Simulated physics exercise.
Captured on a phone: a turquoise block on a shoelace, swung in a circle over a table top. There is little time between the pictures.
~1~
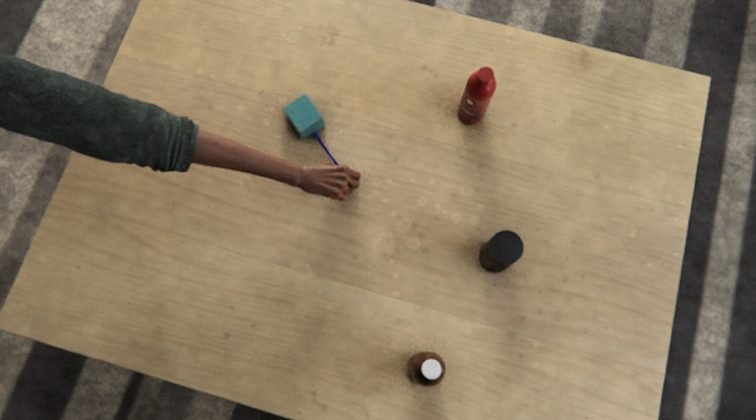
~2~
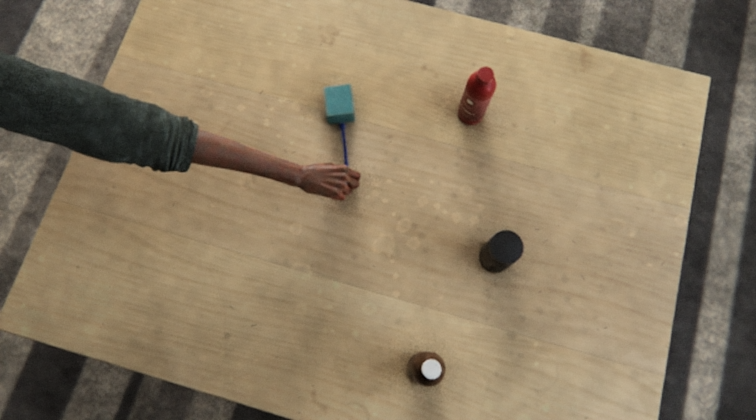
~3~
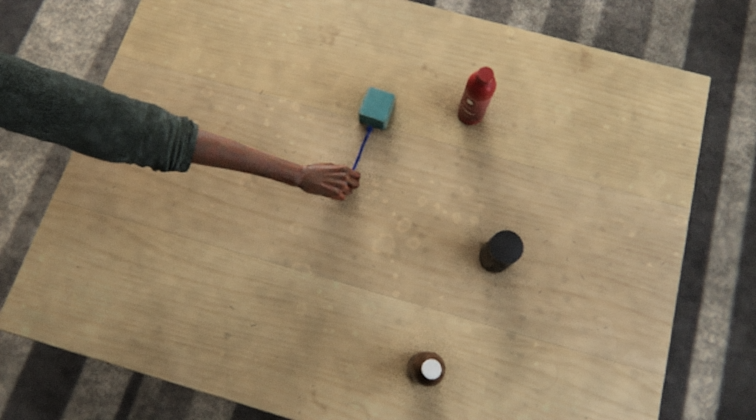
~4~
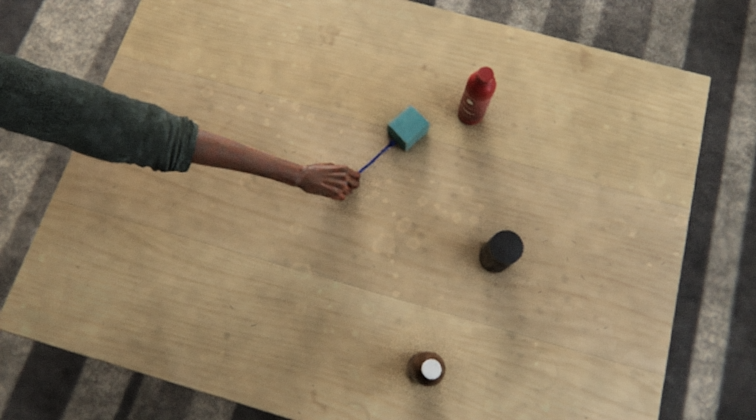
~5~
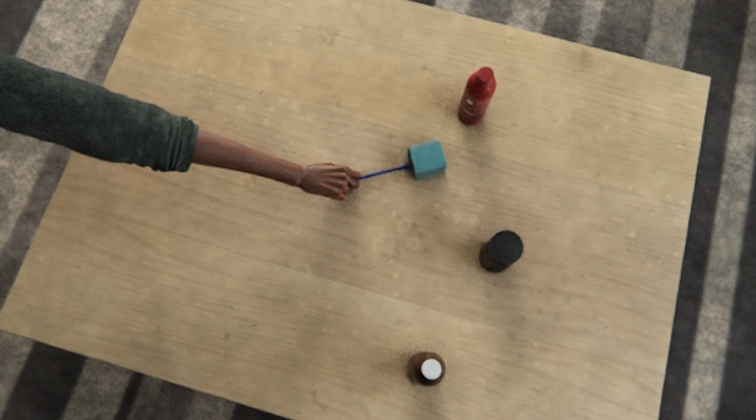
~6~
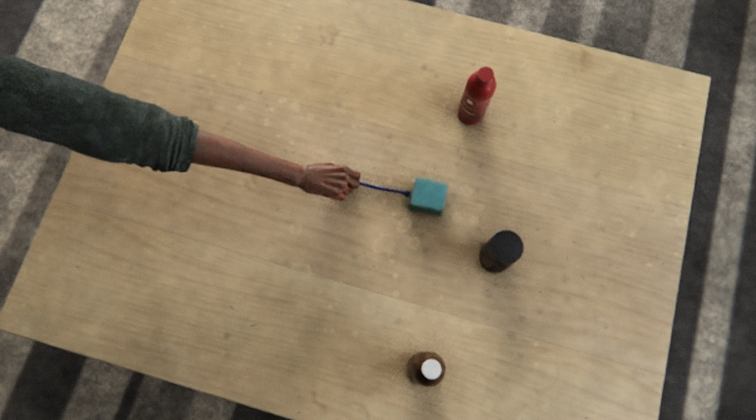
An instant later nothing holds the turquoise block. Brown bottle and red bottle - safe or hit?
Brown bottle - safe; red bottle - safe.
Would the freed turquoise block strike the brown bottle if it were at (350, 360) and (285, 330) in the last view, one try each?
In the first try it gets knocked, and in the second it is avoided.
Then, 0.08 s past the final frame, block near (400, 267).
Then, 0.20 s past the final frame, block near (361, 361).
When it is over, block off the table. The brown bottle stays untouched and the red bottle remains clear.
